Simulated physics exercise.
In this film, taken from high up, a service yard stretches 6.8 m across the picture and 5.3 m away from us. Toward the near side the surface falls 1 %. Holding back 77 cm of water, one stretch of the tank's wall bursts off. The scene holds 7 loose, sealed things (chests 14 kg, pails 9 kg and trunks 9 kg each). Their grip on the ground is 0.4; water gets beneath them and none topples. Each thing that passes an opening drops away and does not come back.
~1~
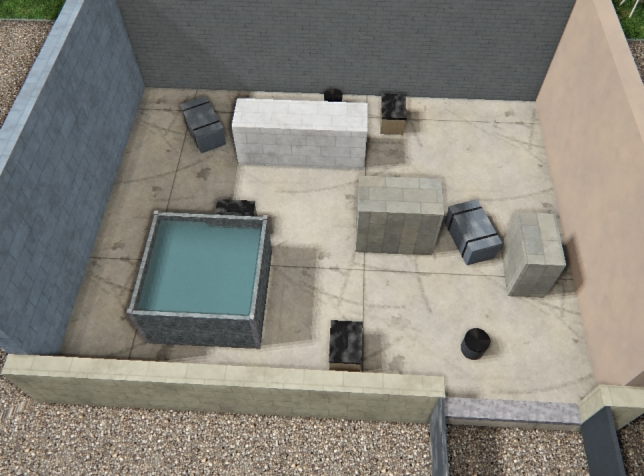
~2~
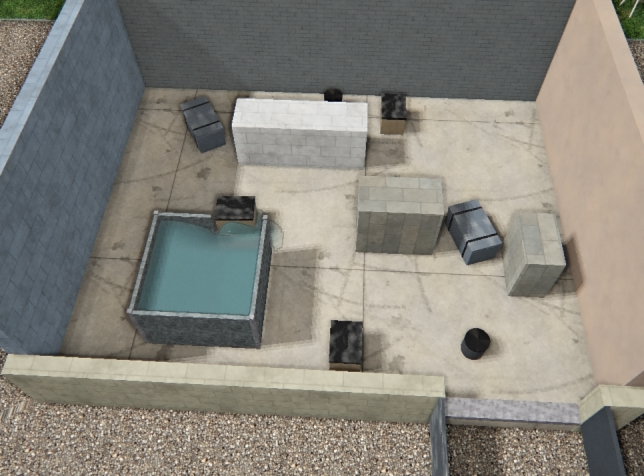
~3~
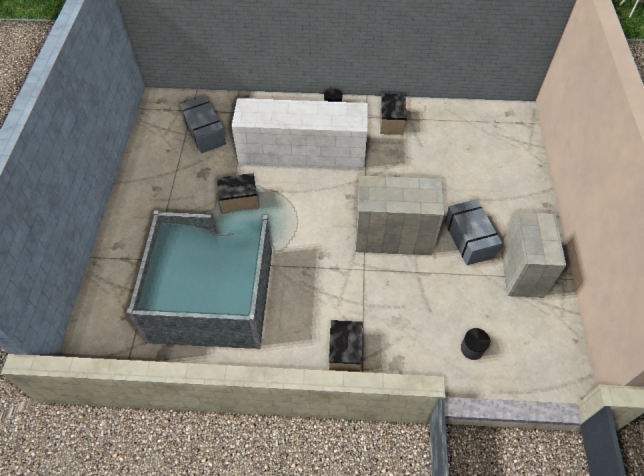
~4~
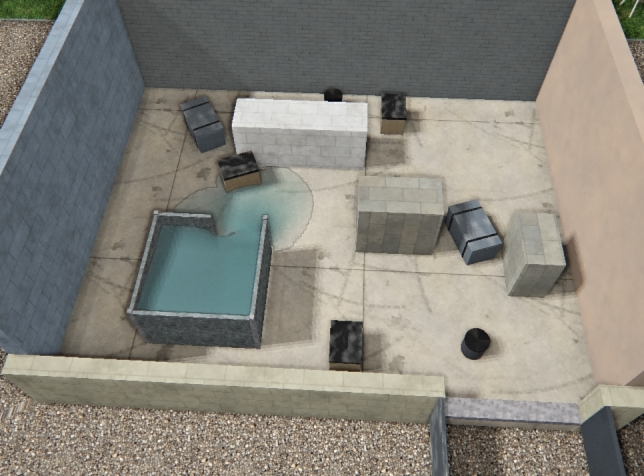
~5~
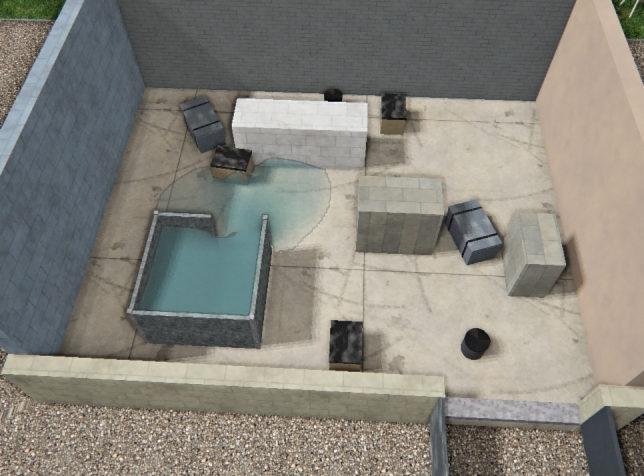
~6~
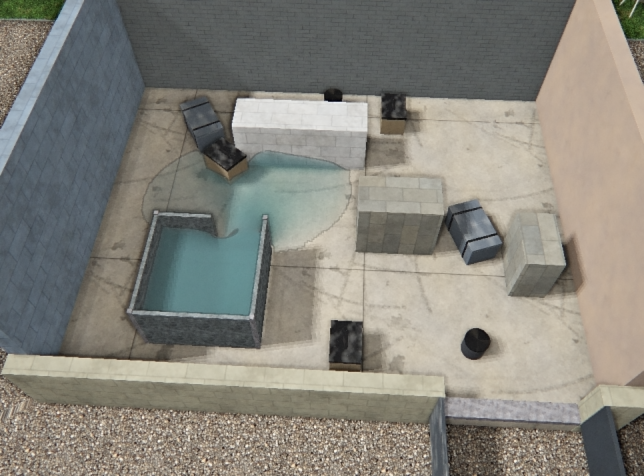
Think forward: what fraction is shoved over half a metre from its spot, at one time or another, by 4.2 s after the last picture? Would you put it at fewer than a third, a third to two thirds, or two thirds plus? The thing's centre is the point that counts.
I would say a third to two thirds.
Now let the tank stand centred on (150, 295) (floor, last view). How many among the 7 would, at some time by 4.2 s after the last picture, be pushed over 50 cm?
Result: 4.
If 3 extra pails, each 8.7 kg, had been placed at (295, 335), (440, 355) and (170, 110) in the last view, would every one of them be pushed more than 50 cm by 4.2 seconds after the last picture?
Taking them one by one: It stays within, then it stays within, then it goes beyond.
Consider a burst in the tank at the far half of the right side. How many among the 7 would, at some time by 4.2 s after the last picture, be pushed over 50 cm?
Result: 2.
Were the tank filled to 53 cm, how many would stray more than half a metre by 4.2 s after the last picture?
Under that setup the answer is 2.
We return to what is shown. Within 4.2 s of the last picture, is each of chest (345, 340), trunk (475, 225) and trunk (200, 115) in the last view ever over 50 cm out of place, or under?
In order: Not as far, farther and farther.
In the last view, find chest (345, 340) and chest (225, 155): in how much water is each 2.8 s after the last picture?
Roughly 0 and 14 cm.
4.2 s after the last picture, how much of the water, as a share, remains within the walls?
Around 100 % of the water.
Then, 0.4 s after the last picture 1 of 7 are over 50 cm from their spots; 1 afloat.
Then, 1.5 s after the last picture 2 of 7 are over 50 cm from their spots; 2 afloat.
Then, 2.8 s after the last picture 2 of 7 are over 50 cm from their spots; 2 afloat.
Then, 4.2 s after the last picture 3 of 7 are over 50 cm from their spots, and 3 have been at some point; 2 afloat.
